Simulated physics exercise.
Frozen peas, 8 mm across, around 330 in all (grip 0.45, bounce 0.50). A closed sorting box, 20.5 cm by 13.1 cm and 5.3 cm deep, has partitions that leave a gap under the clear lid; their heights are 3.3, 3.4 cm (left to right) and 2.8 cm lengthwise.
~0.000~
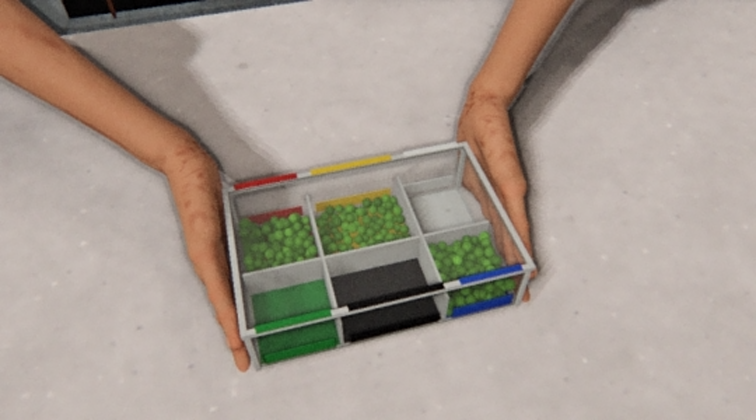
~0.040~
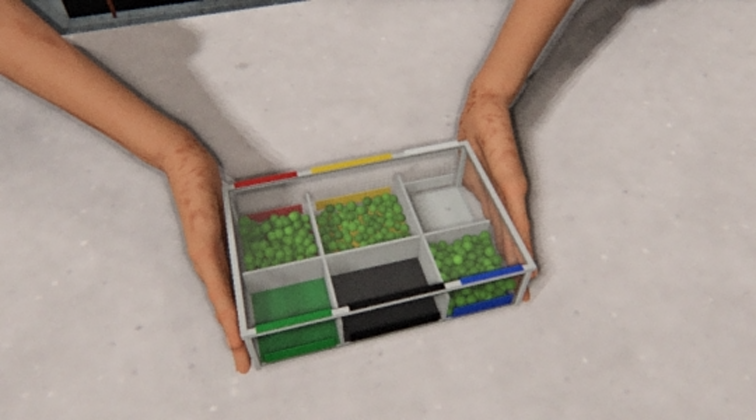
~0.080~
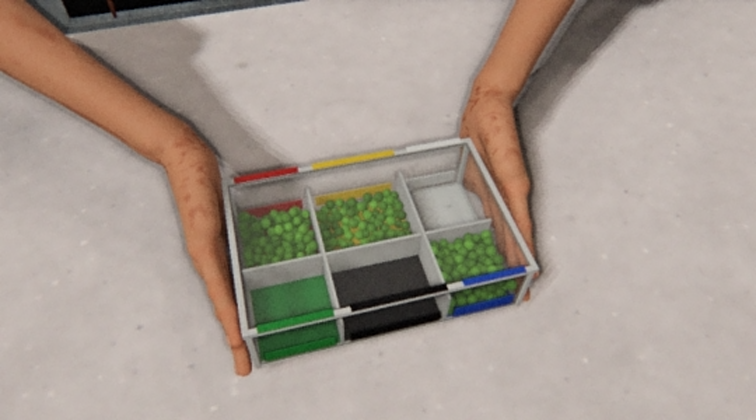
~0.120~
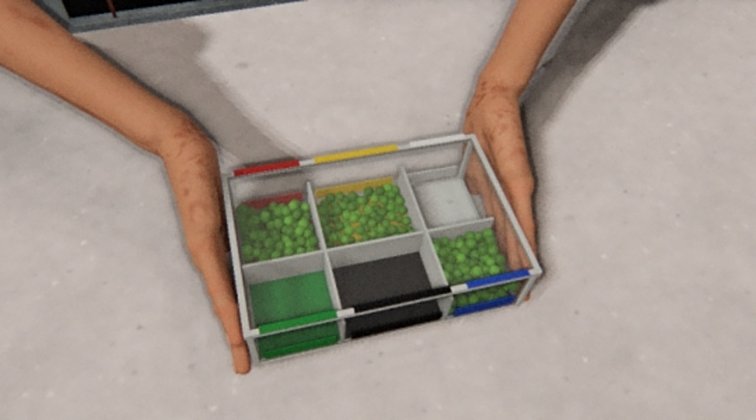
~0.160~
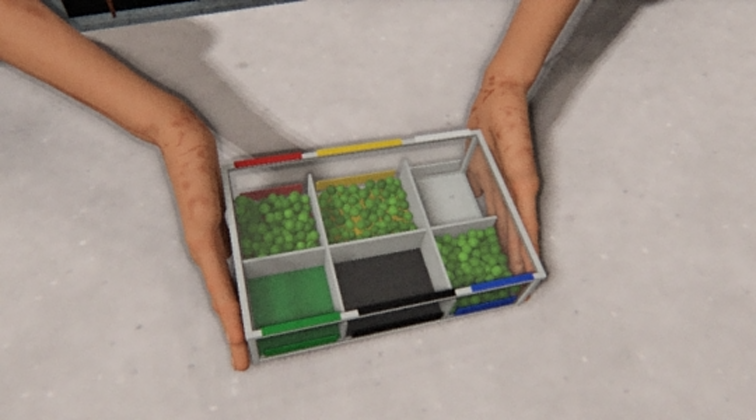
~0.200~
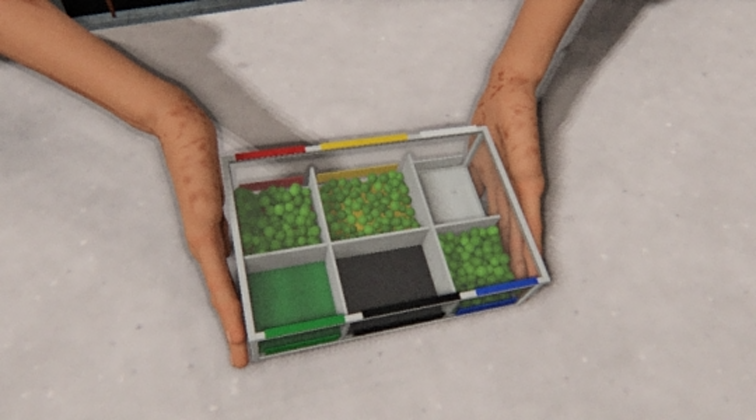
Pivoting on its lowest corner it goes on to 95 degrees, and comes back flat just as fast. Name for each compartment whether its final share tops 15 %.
Red below, blue above, green below, yellow below, white below, black above.
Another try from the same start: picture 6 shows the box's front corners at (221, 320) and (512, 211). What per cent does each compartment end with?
Red 70; blue 5; green 5; yellow 20; white 0; black 0.
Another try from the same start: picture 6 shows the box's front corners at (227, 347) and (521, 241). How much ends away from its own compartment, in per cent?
It would be near 55 per cent.
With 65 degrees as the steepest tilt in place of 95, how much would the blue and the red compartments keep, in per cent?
Then: Blue 35; red 25.
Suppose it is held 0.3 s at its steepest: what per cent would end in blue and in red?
Blue 55, red 5.
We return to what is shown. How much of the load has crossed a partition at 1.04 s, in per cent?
About 20 per cent.
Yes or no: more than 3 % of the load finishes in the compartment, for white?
White no.
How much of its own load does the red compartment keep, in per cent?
About 10 per cent.
Then, at 1.04 s, tilt 95 degrees; red 20 %, blue 40 %, green 5 %, yellow 25 %, black 10 %.
After 1.60 s, tilt 42 degrees; red 5 %, blue 50 %, green 5 %, yellow 5 %, black 35 %.
Then, at 2.21 s, tilt 0 degrees; red 5 %, blue 50 %, green 5 %, yellow 5 %, black 35 %.
At rest (2.8 s), red 5 %, blue 50 %, green 5 %, yellow 5 %, white 0 %, black 35 %.
